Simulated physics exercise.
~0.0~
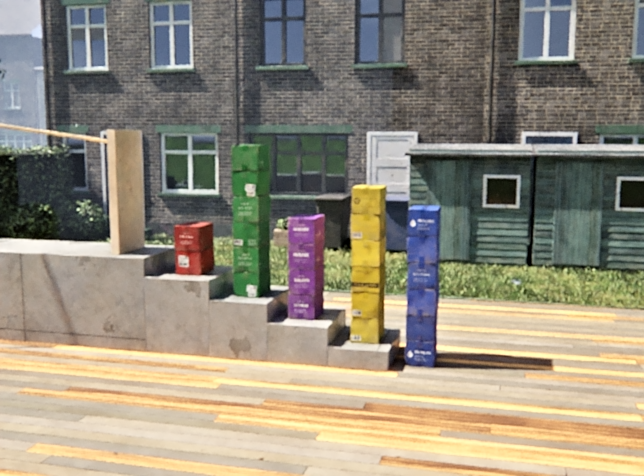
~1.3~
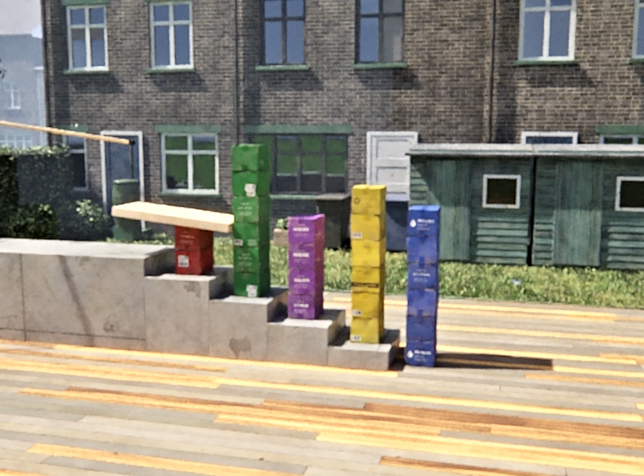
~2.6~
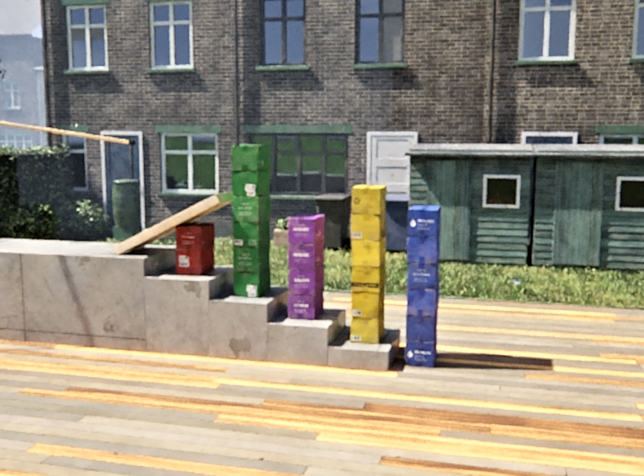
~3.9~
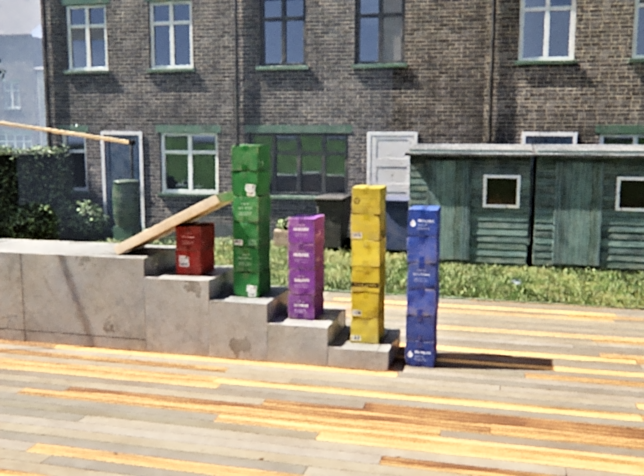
In a sunny back yard behind a brick building, five columns of taped cartons, coloured red, green, purple, yellow and blue, stand on concrete steps falling to the right. A wooden board stands upright on the top level, left of the short red pile, with a thin pole reaching toward it from the left. The board tips over to the right and comes down across the red cartons. It then settles at a slant, its lower end on the concrete and its raised end against the green column. All five piles remain standing.
